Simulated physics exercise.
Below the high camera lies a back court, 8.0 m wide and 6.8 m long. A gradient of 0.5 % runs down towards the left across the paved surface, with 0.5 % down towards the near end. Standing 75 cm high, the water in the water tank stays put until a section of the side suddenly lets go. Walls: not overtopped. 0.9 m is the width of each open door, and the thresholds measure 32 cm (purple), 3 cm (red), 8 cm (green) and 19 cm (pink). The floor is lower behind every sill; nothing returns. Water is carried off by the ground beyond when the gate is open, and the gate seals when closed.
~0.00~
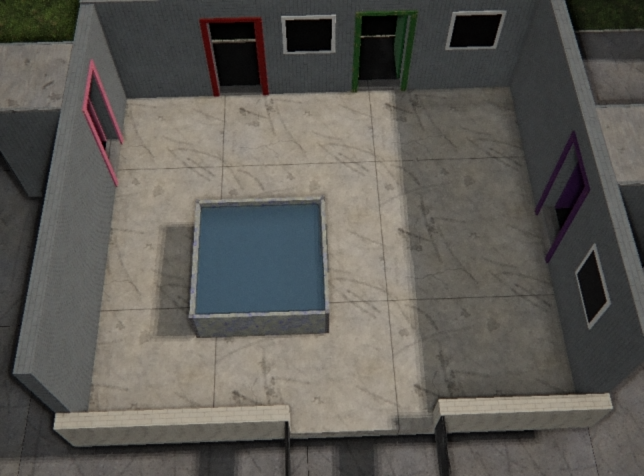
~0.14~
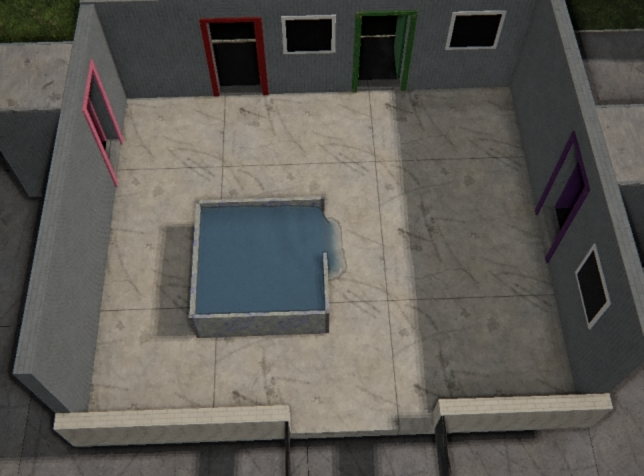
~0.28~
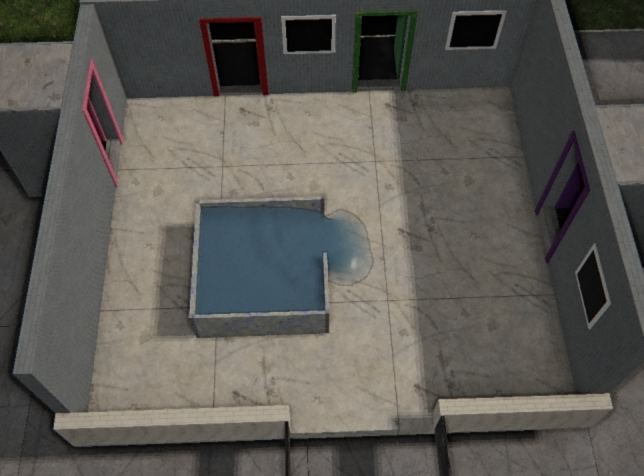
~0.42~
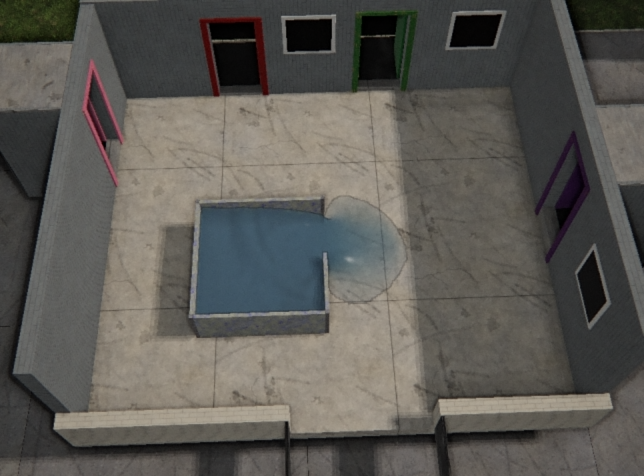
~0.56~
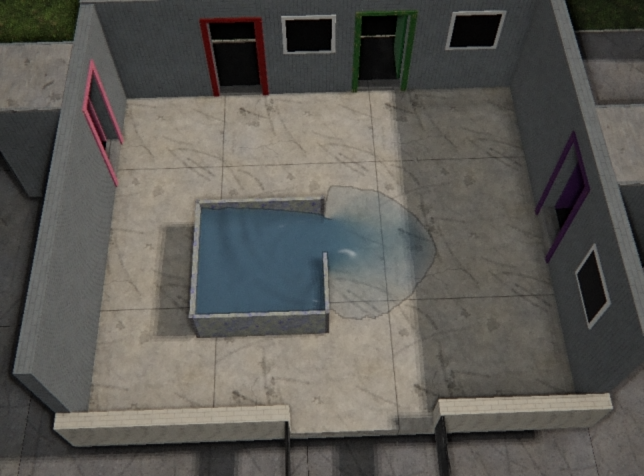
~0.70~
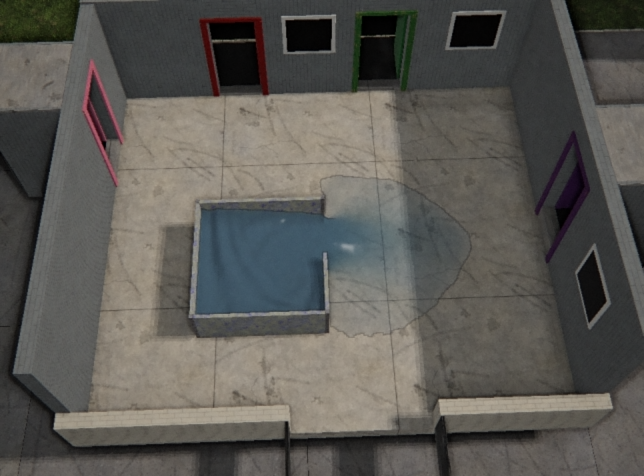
To begin with, still blue water fills a square, low-walled tank in a paved court enclosed by grey walls with coloured door surrounds. Then water pours through a gap in the tank's right side, and a rounded, thinning sheet spreads rightward across the pale floor, widening into the shaded part.
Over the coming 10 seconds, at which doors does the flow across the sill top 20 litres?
At the purple door the total will be lower than the limit, at the red door the total will be lower than the limit, at the green door the total will be lower than the limit, at the pink door the total will be lower than the limit.
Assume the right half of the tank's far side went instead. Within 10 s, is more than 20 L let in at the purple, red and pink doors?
Then: Purple below, red over, pink below.
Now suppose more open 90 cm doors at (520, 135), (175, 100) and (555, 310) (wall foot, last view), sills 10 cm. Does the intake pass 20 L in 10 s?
Note, doorways in listed order: Goes beyond, stays short, goes beyond.
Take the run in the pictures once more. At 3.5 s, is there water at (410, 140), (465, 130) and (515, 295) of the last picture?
Soaked, soaked, soaked.
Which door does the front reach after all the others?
Last: Pink.
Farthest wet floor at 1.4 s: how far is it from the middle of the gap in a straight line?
Roughly 4.2 m.
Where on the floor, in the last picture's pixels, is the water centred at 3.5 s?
Roughly (379, 248).
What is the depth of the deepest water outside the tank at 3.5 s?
Up to near 26 cm.
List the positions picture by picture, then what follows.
Still water, 75 cm deep, in the water tank at (260, 257), in the first picture.
The front is at (327, 220), 0.6 m from the gap at (322, 240); 0.3 m2 of floor is under water; 75 cm left at the back of the water tank, in the second picture.
The front is at (369, 264), 0.9 m from the gap at (322, 242); 0.9 m2 of floor is under water; 75 cm left at the back of the water tank, in the third picture.
Water pours out at (322, 243) and has run 1.5 m, to (401, 260); typically 8 cm deep outside, 75 cm at the water tank's back, in the fourth picture.
Water pours out at (322, 243) and has run 2.0 m, to (431, 256); typically 6 cm deep outside, 74 cm at the water tank's back, in the fifth picture.
The front is at (464, 235), 2.6 m from the gap at (322, 243); 5.7 m2 of floor is under water; 68 cm left at the back of the water tank, in the sixth picture.
After 1.4 s water covers 30 % of the floor and is deepest (40 cm) near (334, 242); purple door 17 cm at the sill, 0 L in, red door not reached, green door not reached, pink door not reached.
After 2.2 s water covers 40 % of the floor and is deepest (31 cm) near (334, 242); purple door 29 cm at the sill, 0 L in, red door not reached, green door not reached, pink door not reached.
After 3.5 s water covers 40 % of the floor and is deepest (26 cm) near (502, 107); purple door 19 cm at the sill, 0 L in, red door not reached, green door 4 cm at the sill, 0 L in, pink door not reached.
After 6.0 s water covers 65 % of the floor and is deepest (16 cm) near (553, 408); purple door 14 cm at the sill, 0 L in, red door 4 cm at the sill, 0 L in, green door 7 cm at the sill, 2 L in, pink door not reached.
After 10.0 s water covers 95 % of the floor and is deepest (12 cm) near (101, 313); purple door 8 cm at the sill, 0 L in, red door 3 cm at the sill, 1 L in, green door 6 cm at the sill, 2 L in, pink door 9 cm at the sill, 0 L in.
